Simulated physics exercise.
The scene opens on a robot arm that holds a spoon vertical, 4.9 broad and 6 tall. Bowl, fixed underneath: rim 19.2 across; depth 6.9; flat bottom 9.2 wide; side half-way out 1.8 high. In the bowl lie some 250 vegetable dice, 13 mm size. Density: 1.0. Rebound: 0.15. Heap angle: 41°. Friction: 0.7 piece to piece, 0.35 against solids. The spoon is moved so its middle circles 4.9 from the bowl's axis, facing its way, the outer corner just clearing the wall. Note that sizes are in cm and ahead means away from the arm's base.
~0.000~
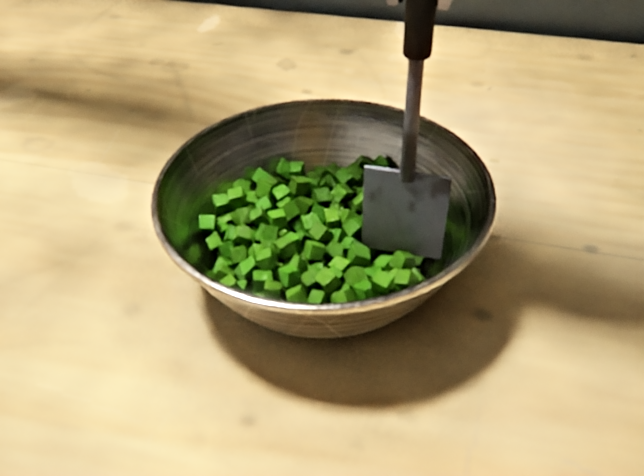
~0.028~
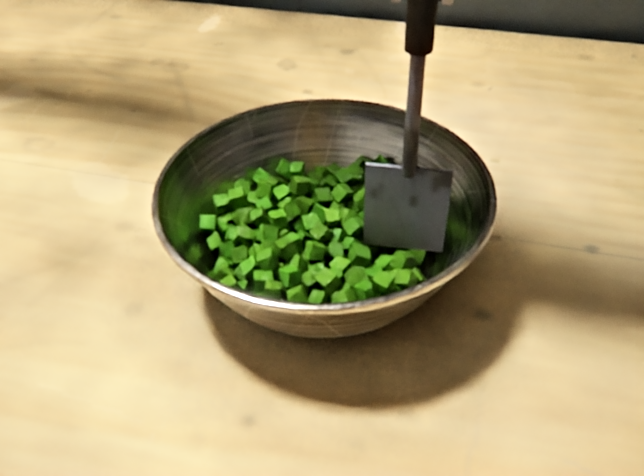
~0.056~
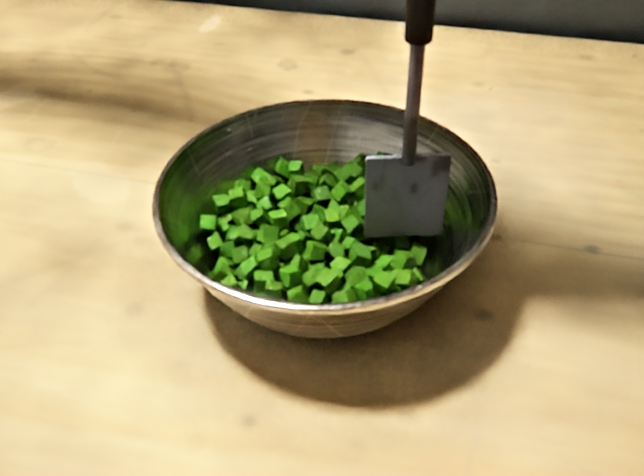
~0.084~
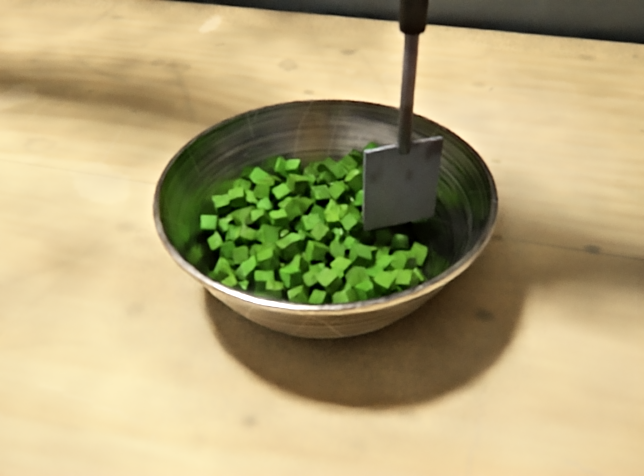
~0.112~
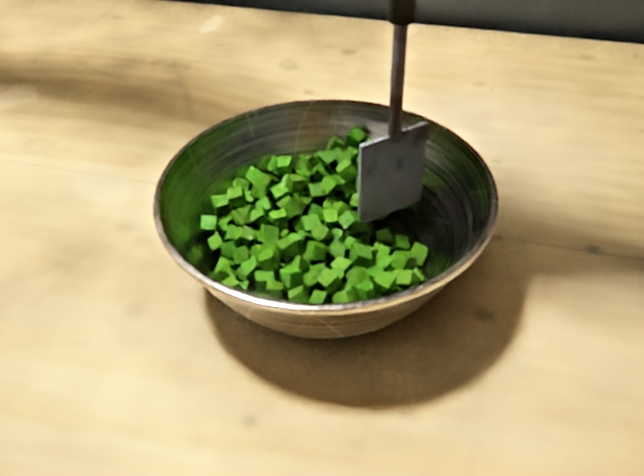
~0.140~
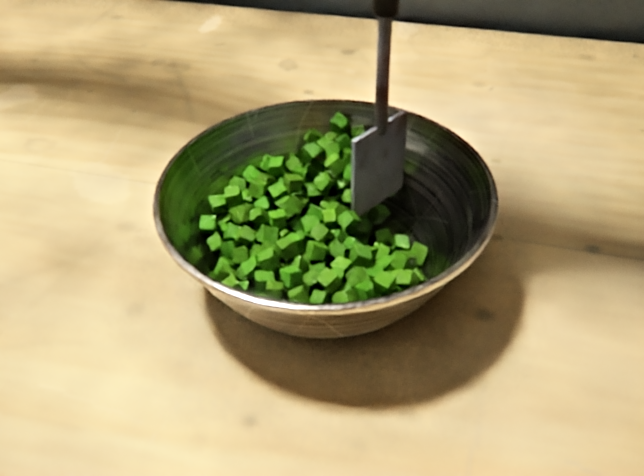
A flat gray spatula sweeps along the metal bowl's right side toward the back, pushing green cubes.
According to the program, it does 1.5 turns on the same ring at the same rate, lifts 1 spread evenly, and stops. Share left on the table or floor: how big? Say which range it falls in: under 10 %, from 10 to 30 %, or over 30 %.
It falls from 10 to 30 %.
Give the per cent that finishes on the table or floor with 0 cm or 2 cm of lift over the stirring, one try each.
Close to 20 percent and close to 20 percent.
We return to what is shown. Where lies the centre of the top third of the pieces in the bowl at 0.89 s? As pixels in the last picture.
(316, 153).
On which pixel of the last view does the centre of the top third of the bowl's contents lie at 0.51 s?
Near (309, 272).
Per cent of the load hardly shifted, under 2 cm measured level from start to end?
Around 5 per cent.
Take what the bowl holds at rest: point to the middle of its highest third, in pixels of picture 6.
(240, 248).
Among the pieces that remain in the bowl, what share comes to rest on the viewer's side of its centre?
About 70 per cent.
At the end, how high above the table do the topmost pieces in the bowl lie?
The top sits some 7.5 cm up.
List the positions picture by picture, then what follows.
Spoon neck at (409, 149), 0° round; upper third of the load around (310, 222), from x 210 to 430, top at y 165; 253 in the bowl, in the first picture.
Spoon neck at (411, 145), 5° round; upper third of the load around (310, 221), from x 210 to 430, top at y 165, in the second picture.
Spoon neck at (411, 133), 18° round; upper third of the load around (311, 216), from x 210 to 430, top at y 165, in the third picture.
Spoon neck at (406, 122), 32° round; upper third of the load around (314, 208), from x 210 to 425, top at y 155, in the fourth picture.
Spoon neck at (396, 112), 46° round; upper third of the load around (314, 199), from x 210 to 420, top at y 140, in the fifth picture.
Spoon neck at (382, 103), 60° round; upper third of the load around (308, 193), from x 210 to 420, top at y 125; 253 in the bowl, in the sixth picture.
After 0.51 s, 248° round, highest piece 9 above the table; 239 in the bowl, 8 on the table or floor, 6 in flight or on the tool.
After 0.89 s, 76° round, highest piece 8 above the table; 219 in the bowl, 31 on the table or floor, 3 in flight or on the tool.
After 1.27 s, 180° round, highest piece 7 above the table; 210 in the bowl, 43 on the table or floor.
After 1.97 s, 180° round, highest piece 7 above the table; 210 in the bowl, 43 on the table or floor.
At rest, 210 in the bowl, 43 on the table or floor. That is 17 % on the table or floor.
